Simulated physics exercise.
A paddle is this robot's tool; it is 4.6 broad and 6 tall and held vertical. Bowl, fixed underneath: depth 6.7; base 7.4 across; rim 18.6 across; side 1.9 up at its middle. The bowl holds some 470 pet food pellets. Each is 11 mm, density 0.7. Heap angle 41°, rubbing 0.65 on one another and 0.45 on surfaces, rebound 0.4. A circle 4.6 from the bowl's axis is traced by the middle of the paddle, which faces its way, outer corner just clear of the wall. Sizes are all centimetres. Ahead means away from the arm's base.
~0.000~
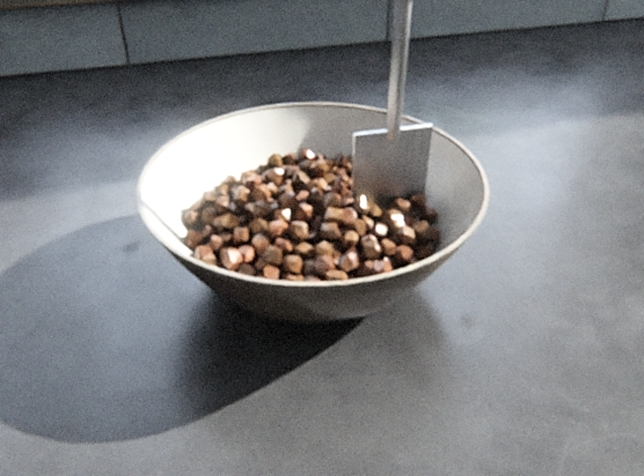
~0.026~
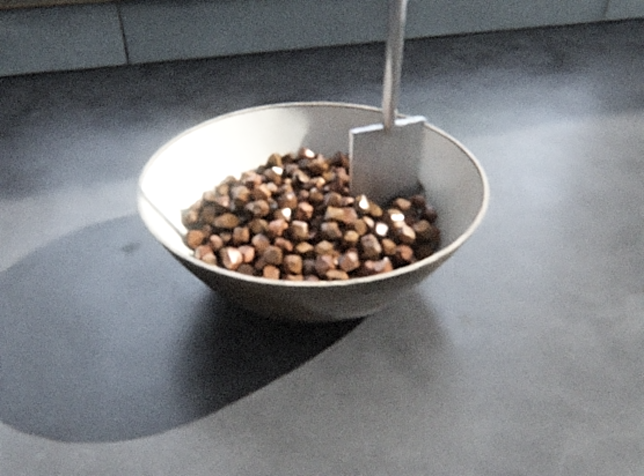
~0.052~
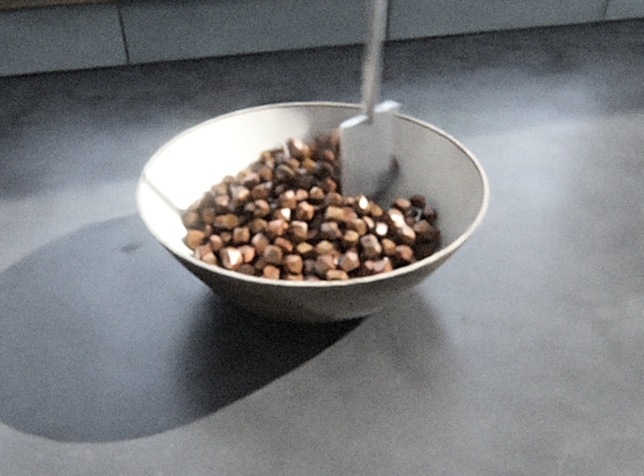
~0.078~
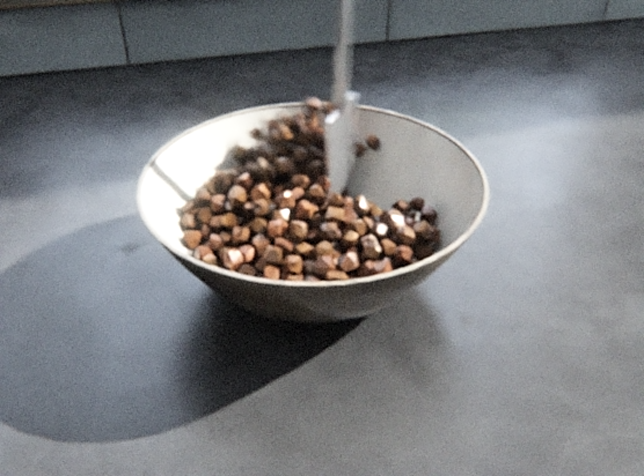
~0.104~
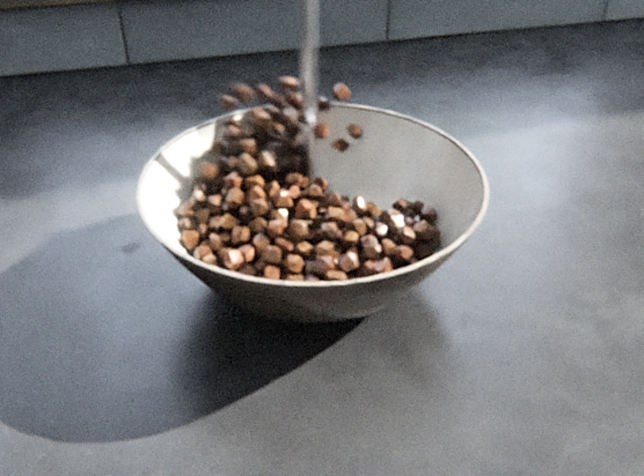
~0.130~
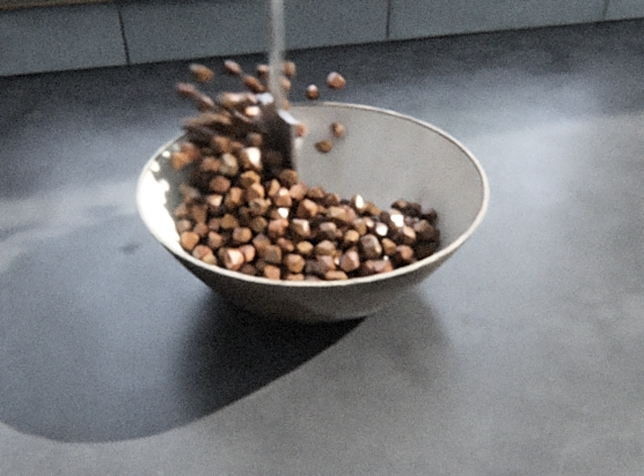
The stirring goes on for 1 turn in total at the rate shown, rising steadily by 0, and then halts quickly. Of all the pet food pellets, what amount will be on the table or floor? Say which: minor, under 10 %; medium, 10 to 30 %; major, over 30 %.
That would be a major share.
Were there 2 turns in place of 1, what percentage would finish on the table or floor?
Roughly 50 per cent.
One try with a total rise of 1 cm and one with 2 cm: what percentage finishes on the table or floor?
35 % and 20 %.
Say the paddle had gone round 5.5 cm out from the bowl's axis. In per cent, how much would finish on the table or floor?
Around 15 in a hundred.
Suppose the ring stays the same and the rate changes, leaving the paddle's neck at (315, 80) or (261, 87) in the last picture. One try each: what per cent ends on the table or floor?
Some 30 and 40 %.
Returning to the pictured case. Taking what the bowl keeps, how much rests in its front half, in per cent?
Estimate: Some 35 %.
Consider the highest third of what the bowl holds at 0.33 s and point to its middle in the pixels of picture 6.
Near pixel (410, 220).
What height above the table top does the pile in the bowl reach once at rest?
Some 6.5 cm.
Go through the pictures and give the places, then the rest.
The first picture shows paddle neck at (396, 104), 0° round; upper third of the load around (311, 210), from x 190 to 430, top at y 155; 473 in the bowl.
The second picture shows paddle neck at (391, 99), 8° round; upper third of the load around (312, 209), from x 190 to 430, top at y 155.
The third picture shows paddle neck at (371, 89), 30° round; upper third of the load around (304, 201), from x 190 to 430, top at y 140.
The fourth picture shows paddle neck at (341, 82), 54° round; upper third of the load around (294, 193), from x 190 to 430, top at y 110.
The fifth picture shows paddle neck at (308, 80), 79° round; upper third of the load around (272, 182), from x 185 to 430, top at y 85.
The sixth picture shows paddle neck at (276, 83), 103° round; upper third of the load around (249, 176), from x 175 to 430, top at y 70; 466 in the bowl, 7 in flight or on the tool.
By 0.23 s, 198° round, highest piece 12 above the table; 420 in the bowl, 2 on the table or floor, 51 in flight or on the tool.
By 0.33 s, 294° round, highest piece 11 above the table; 352 in the bowl, 49 on the table or floor, 72 in flight or on the tool.
By 0.58 s, 0° round, highest piece 7 above the table; 297 in the bowl, 175 on the table or floor, 1 in flight or on the tool.
By 1.28 s, 0° round, highest piece 7 above the table; 297 in the bowl, 176 on the table or floor.
Final count, 297 in the bowl, 176 on the table or floor. That is 37 % on the table or floor.
